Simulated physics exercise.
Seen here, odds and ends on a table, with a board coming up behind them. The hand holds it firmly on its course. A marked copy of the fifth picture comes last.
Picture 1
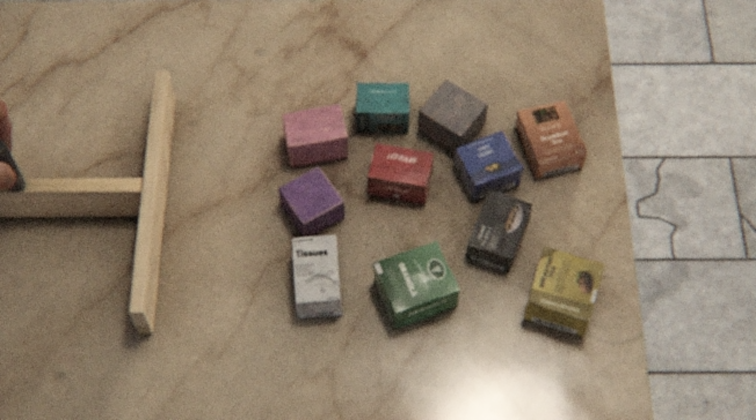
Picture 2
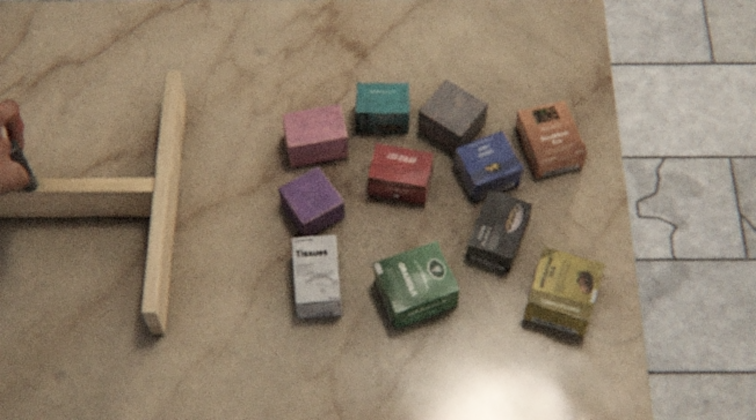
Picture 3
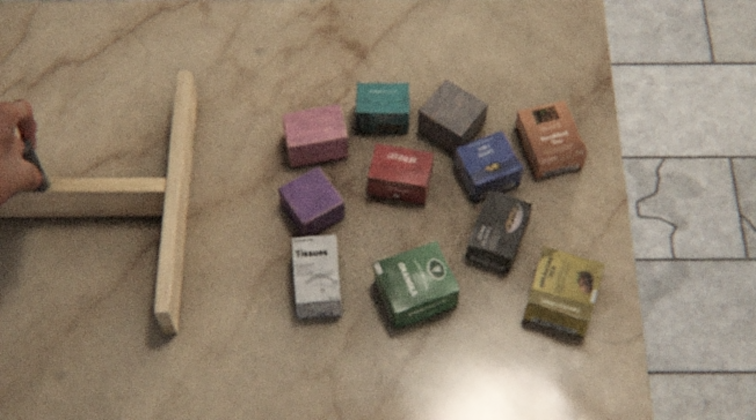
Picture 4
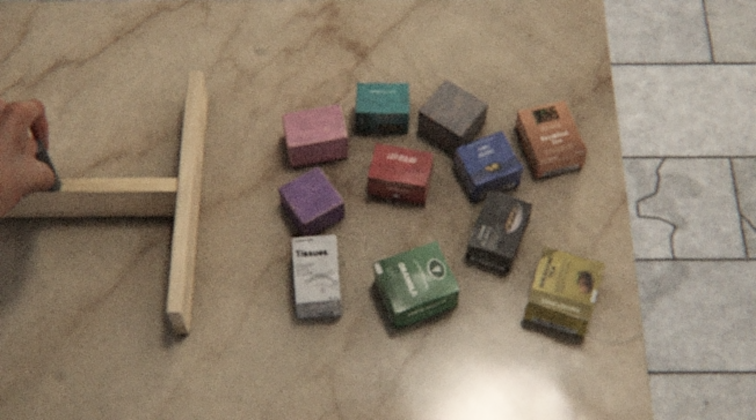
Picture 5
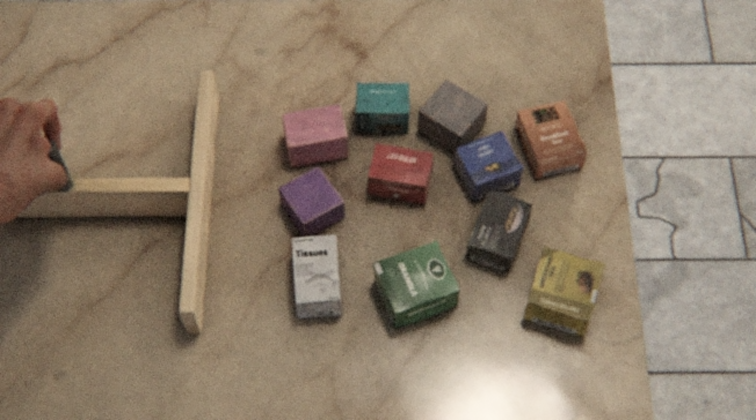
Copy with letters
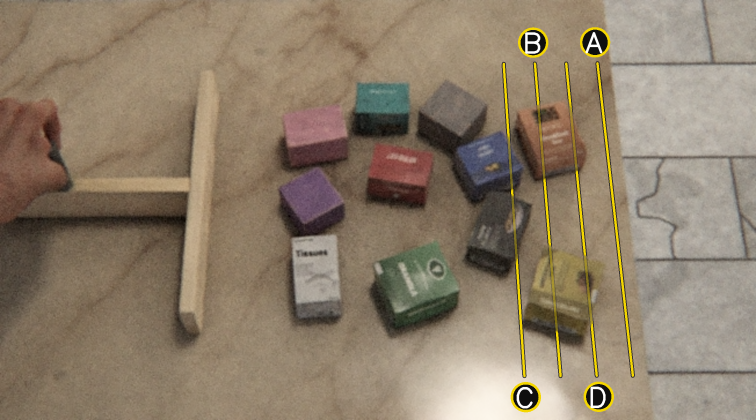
A hand sliding a wooden T-shaped board rightward across a marble-patterned table towards a motionless group of small colourful boxes.
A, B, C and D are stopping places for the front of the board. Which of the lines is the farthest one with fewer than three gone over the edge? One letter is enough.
It can go as far as C.
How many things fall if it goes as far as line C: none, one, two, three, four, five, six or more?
By then, two.
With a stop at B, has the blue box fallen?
Yes.
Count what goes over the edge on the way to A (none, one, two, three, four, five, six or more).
Six or more.
On the copy, A at (614, 208); B at (547, 208); C at (513, 209); D at (580, 208).
On C. First, board (309, 184); turquoise packet (397, 103); white box (340, 278).
Then, board (424, 183); orange packet (571, 131); yellow packet (582, 289).
Finally, board (511, 183); yellow packet over the edge; orange packet over the edge; two fallen.
By contrast, A drops eleven; B drops four; D drops seven.
